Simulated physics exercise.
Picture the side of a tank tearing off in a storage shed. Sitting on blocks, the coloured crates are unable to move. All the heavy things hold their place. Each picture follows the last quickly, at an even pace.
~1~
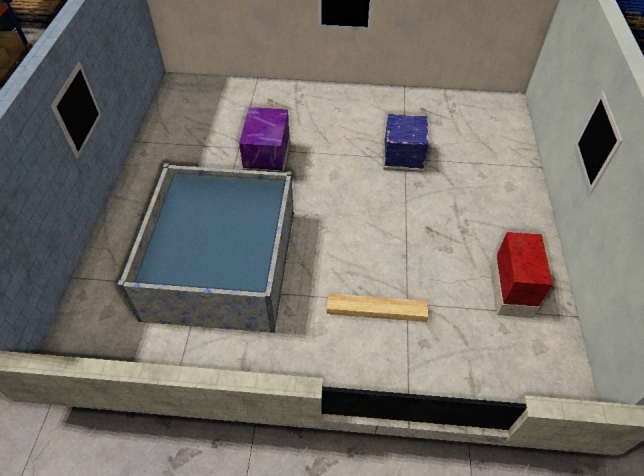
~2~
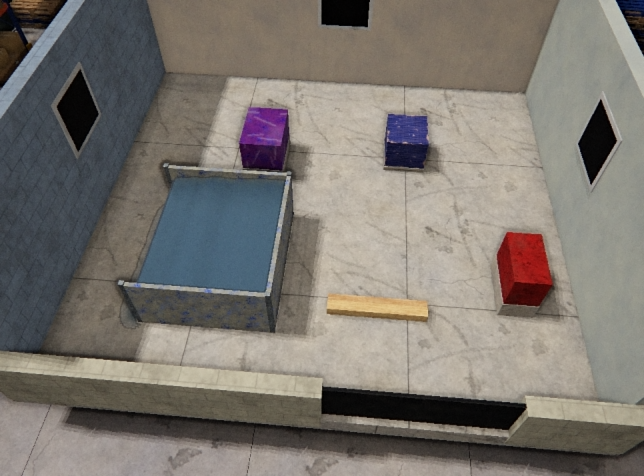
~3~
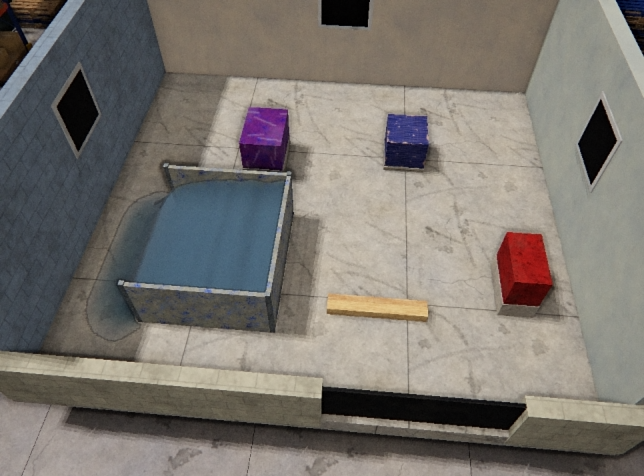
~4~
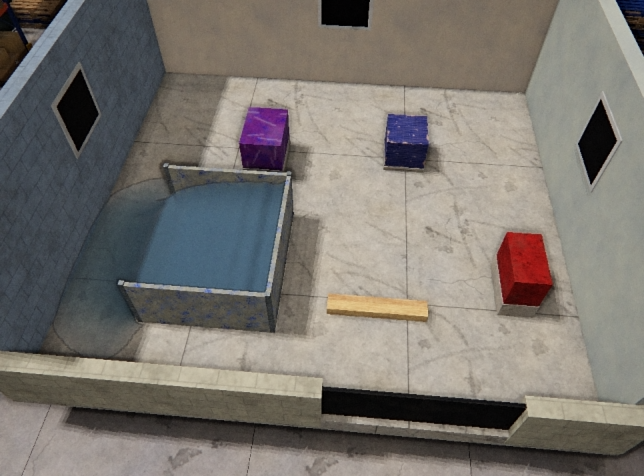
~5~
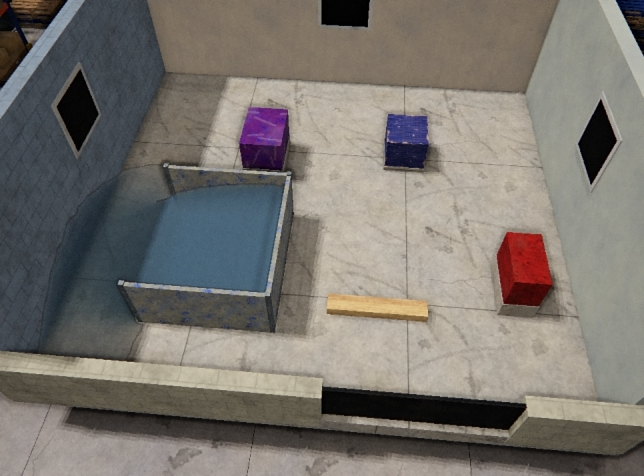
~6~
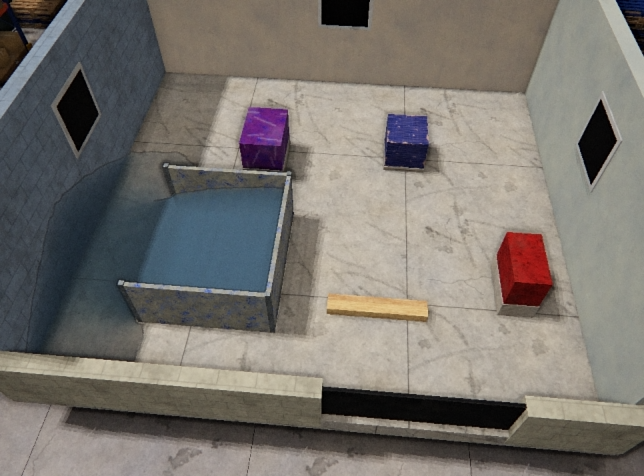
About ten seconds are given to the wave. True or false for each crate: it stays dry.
Blue crate: False, it gets wet; purple crate: True, it stays dry; red crate: True, it stays dry.
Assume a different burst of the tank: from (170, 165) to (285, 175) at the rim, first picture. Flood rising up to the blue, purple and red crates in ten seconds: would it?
Result: Blue crate gets overtopped, purple crate gets overtopped, red crate is left untouched.
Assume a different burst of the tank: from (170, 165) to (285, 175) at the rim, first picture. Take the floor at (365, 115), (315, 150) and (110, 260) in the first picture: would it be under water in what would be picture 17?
Spot one: Reached by the flood. Spot two: Reached by the flood. Spot three: Spared by the leak.
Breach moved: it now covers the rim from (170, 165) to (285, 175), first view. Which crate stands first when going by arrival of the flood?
Answer: The purple one.
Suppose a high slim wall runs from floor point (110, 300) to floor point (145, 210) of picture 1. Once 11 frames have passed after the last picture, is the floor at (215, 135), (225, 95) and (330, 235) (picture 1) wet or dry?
Taking the three spots in order: Soaked, soaked, spared.
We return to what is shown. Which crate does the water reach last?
The one in blue comes last.
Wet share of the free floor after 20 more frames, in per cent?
About 55 in a hundred.
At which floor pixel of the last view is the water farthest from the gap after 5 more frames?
At about (162, 83).
A moment on, water covers 15 % of the floor; the blue crate not reached, the purple crate not reached, the red crate not reached.
Next, water covers 35 % of the floor; the blue crate not reached, the purple crate water round its plinth, the red crate not reached.
Then, water covers 55 % of the floor; the blue crate not reached, the purple crate water round its plinth, the red crate water round its plinth.
Later, water covers 80 % of the floor; the blue crate water round its plinth, the purple crate water round its plinth, the red crate water round its plinth.
In the end, water covers 100 % of the floor; the blue crate was topped, the purple crate stayed above the water, the red crate stayed above the water.
